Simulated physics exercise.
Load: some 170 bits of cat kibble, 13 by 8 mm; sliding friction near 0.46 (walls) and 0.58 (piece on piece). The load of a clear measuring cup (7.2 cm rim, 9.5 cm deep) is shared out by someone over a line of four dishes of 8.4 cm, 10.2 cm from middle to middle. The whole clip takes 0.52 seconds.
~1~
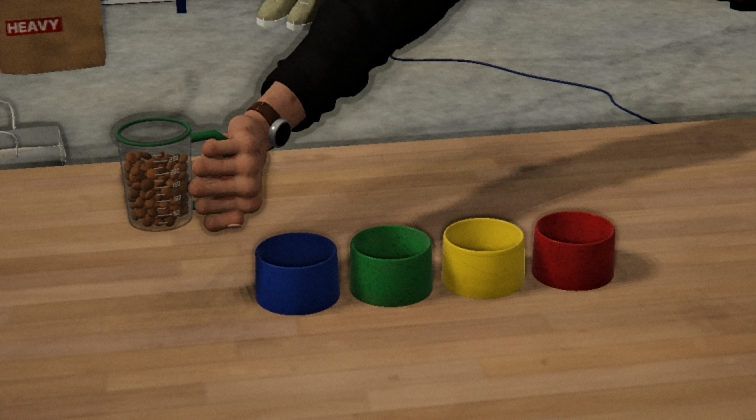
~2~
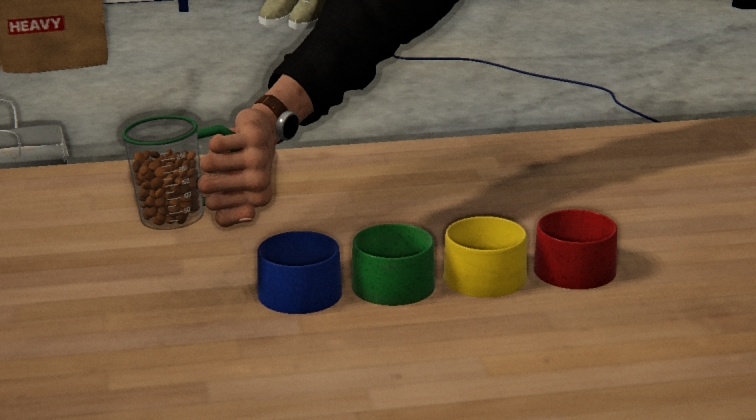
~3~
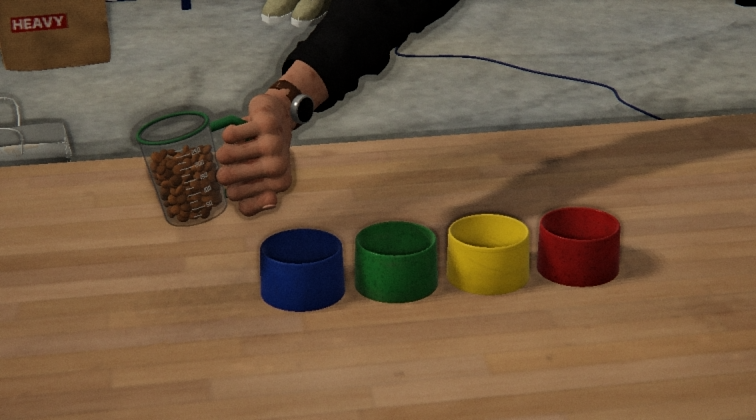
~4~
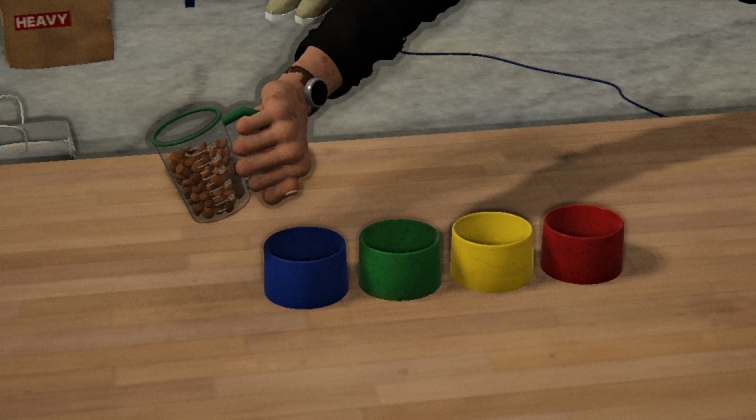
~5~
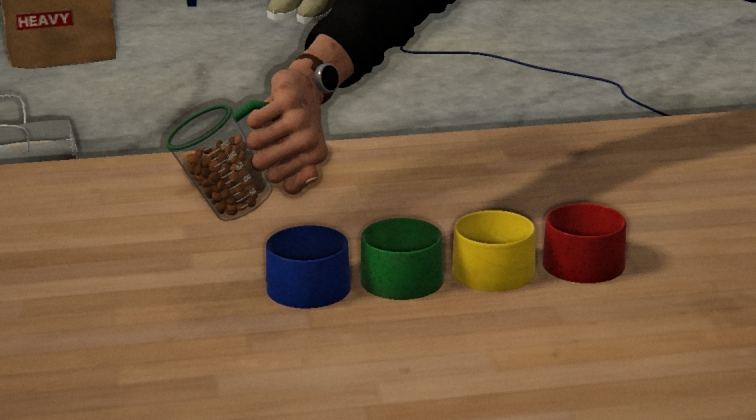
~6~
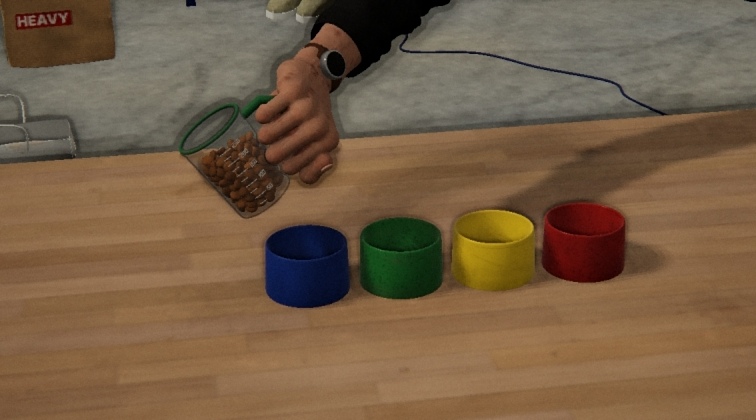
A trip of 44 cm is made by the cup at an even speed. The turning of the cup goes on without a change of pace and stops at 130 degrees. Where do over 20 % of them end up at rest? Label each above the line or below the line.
Red: Below the line; blue: Below the line; green: Above the line; yellow: Below the line; counter: Below the line.
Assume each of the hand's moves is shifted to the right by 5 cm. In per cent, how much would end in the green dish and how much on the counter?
The green dish would get 60 and the counter 30.
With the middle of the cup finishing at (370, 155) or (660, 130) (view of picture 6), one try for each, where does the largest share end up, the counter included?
Most goes to: Blue; green.
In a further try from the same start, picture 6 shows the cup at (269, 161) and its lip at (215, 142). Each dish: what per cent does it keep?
Per cent kept: Red 0, blue 0, green 0, yellow 30.
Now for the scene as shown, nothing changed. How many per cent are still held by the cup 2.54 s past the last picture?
About 0 percent of the load.
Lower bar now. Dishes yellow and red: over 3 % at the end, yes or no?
Yellow: False; red: False.
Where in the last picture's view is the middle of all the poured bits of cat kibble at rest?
Est. centre at rest: (395, 264) px.
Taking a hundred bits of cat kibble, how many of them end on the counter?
10 per cent.
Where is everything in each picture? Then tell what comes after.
The first frame shows cup at (157, 175), tilt 0 degrees, lip at (117, 134), moved 0.0 cm; middle of the pieces at (159, 189); blue dish at (296, 251); green dish at (391, 243); yellow dish at (484, 235); red dish at (575, 228).
The second frame shows cup at (166, 173), tilt 3 degrees, lip at (124, 135), moved 0.7 cm; middle of the pieces at (168, 187).
The third frame shows cup at (185, 170), tilt 11 degrees, lip at (138, 137), moved 2.3 cm; middle of the pieces at (189, 183).
The fourth frame shows cup at (204, 167), tilt 18 degrees, lip at (153, 139), moved 3.9 cm; middle of the pieces at (210, 179).
The fifth frame shows cup at (222, 165), tilt 26 degrees, lip at (168, 144), moved 5.5 cm; middle of the pieces at (229, 176).
The sixth frame shows cup at (237, 163), tilt 33 degrees, lip at (180, 149), moved 7.1 cm; middle of the pieces at (246, 173); blue dish at (306, 243); green dish at (401, 235); yellow dish at (494, 227); red dish at (585, 220).
Then, 1.08 s after the last picture, tilt 113 degrees; cup holds 90 %, blue 5 %.
Then, 1.79 s after the last picture, tilt 130 degrees; cup holds 0 %, blue 5 %, green 85 %.
Then, 2.54 s after the last picture, tilt 130 degrees; cup holds 0 %, blue 5 %, green 85 %.
In the end, red 0 %, blue 5 %, green 80 %, yellow 0 %, counter 10 %.
